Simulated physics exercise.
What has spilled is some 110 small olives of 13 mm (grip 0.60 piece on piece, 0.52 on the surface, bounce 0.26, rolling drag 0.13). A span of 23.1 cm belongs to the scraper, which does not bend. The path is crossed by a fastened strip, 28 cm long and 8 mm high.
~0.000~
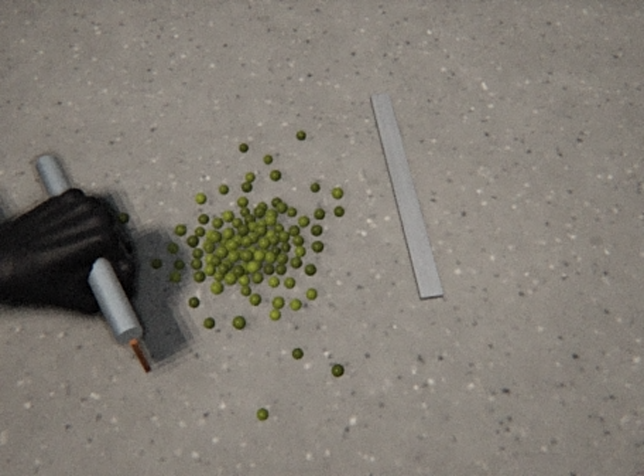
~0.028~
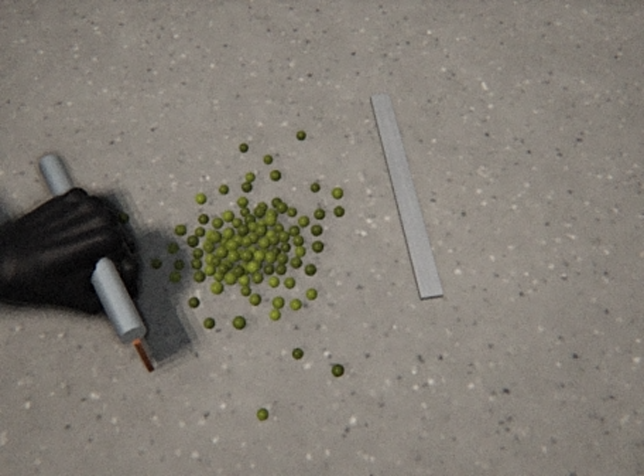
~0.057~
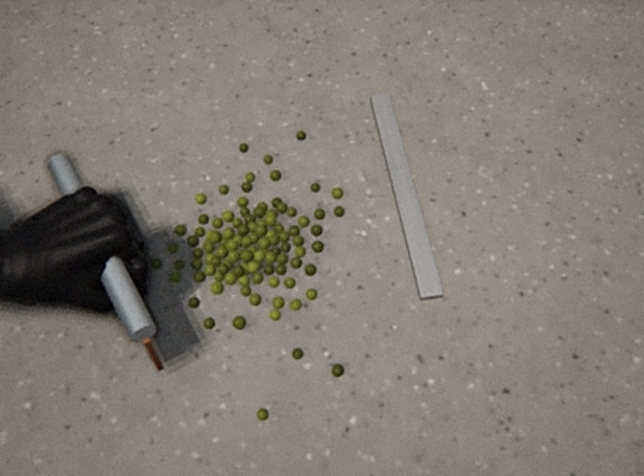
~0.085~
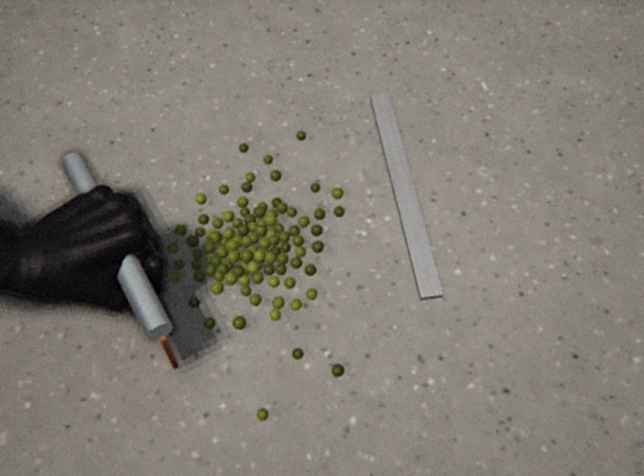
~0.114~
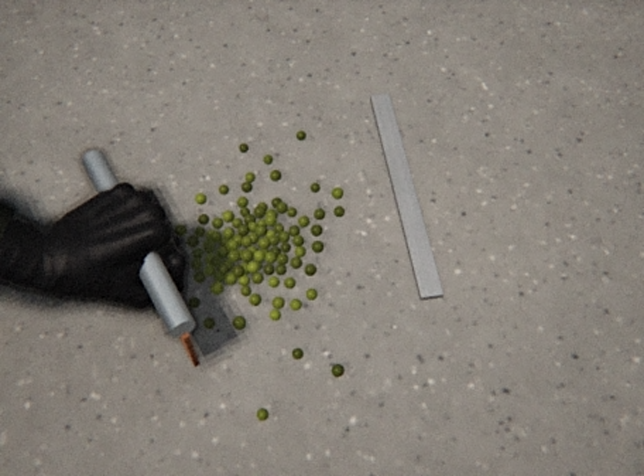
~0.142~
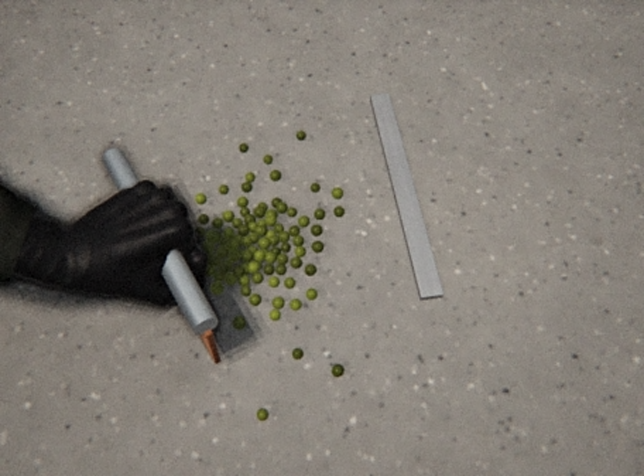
A black-gloved hand slides a gray scraper right, into the edge of scattered green olives.
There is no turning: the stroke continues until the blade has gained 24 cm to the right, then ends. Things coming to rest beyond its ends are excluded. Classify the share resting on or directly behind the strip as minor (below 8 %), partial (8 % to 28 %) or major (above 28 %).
It is minor.
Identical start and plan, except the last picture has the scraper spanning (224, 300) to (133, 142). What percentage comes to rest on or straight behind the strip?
Over 15.
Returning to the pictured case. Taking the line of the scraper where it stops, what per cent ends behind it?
About 5 per cent.
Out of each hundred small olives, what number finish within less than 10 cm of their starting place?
Share within range: Approx. 15 %.
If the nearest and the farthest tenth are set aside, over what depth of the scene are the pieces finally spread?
I'd reckon some 20 centimetres.
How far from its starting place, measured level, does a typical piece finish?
Level distance: Near 14 cm.
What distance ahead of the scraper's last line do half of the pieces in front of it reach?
Some 6 cm.
Then, at 0.32 s, scraper 20 cm from its start, spill 19 cm wide; elsewhere 100 %.
After 0.49 s, scraper 24 cm from its start, spill 24 cm wide; elsewhere 100 %.
After 0.64 s, scraper 24 cm from its start, spill 26 cm wide; on or straight behind the strip 5 %, elsewhere 95 %.
At rest (1.1 s), on or straight behind the strip 5 %, elsewhere 95 %.
